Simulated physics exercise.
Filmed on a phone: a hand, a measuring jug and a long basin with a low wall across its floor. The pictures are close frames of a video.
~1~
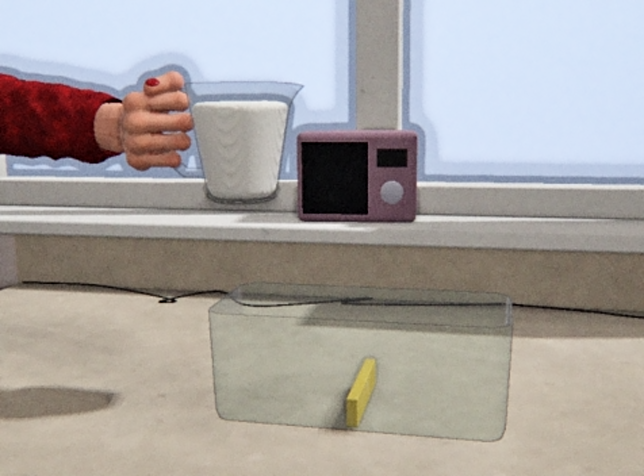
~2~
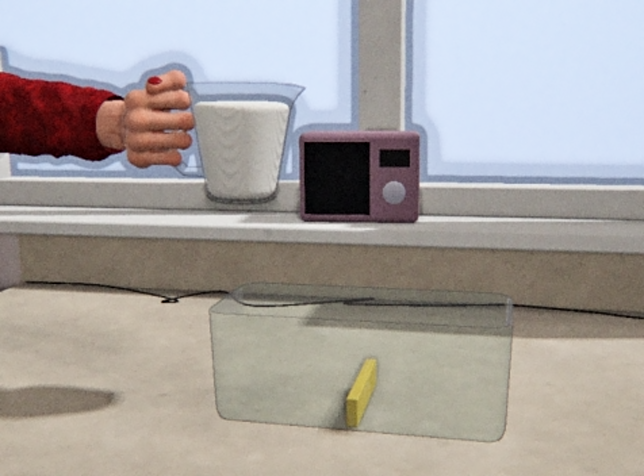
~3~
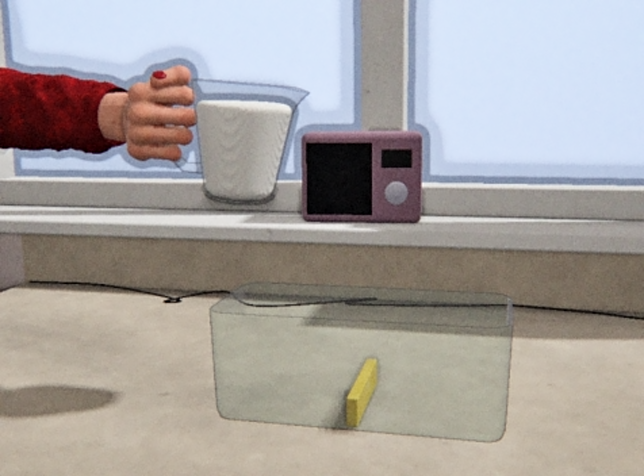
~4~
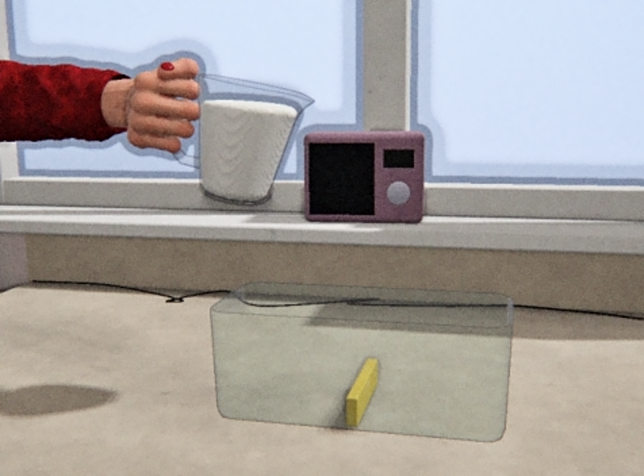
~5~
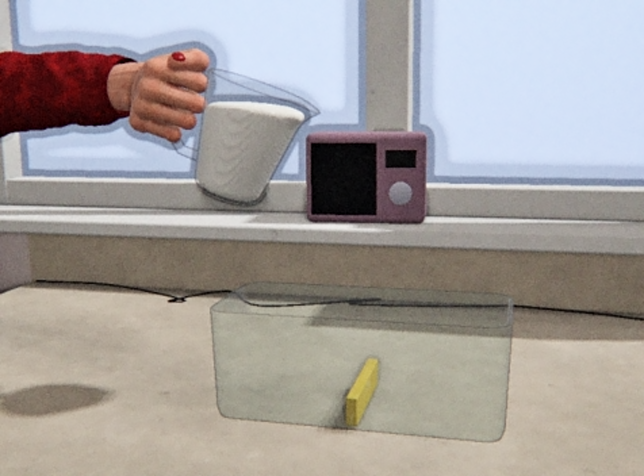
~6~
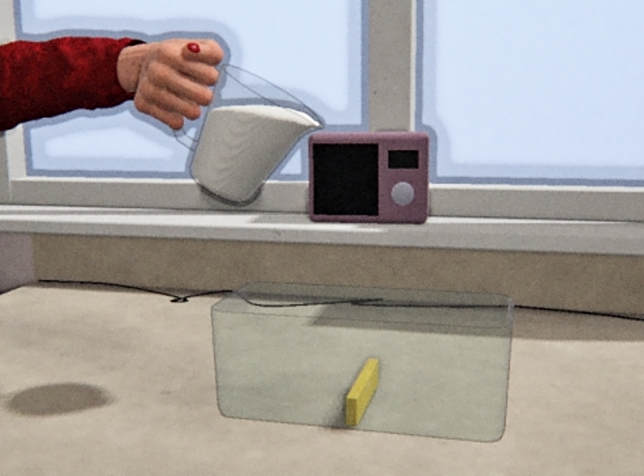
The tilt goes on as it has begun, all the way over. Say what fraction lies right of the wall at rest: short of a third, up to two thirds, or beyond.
The share right of the wall is more than two thirds.
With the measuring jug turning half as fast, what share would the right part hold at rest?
Close to 80 per cent.
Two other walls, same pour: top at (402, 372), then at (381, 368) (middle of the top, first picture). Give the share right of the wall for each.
Near 5 % and 45 %.
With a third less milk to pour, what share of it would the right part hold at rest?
Some 80 per cent.
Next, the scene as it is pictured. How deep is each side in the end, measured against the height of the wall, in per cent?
The left part 20 per cent, the right part 80.
A moment on, the measuring jug is tipped on its side and 57 per cent is still to pour, 0 is left of the wall and 10 right of it.
Next, the measuring jug is tipped on its side and 17 per cent is still to pour, 8 is left of the wall and 52 right of it.
Then the measuring jug is tipped on its side and 3 per cent is still to pour, 7 is left of the wall and 83 right of it.
Later the measuring jug is tipped on its side and 0 per cent is still to pour, 10 is left of the wall and 87 right of it.
At rest 16 per cent lies left of the wall, 82 right of it and 2 outside.
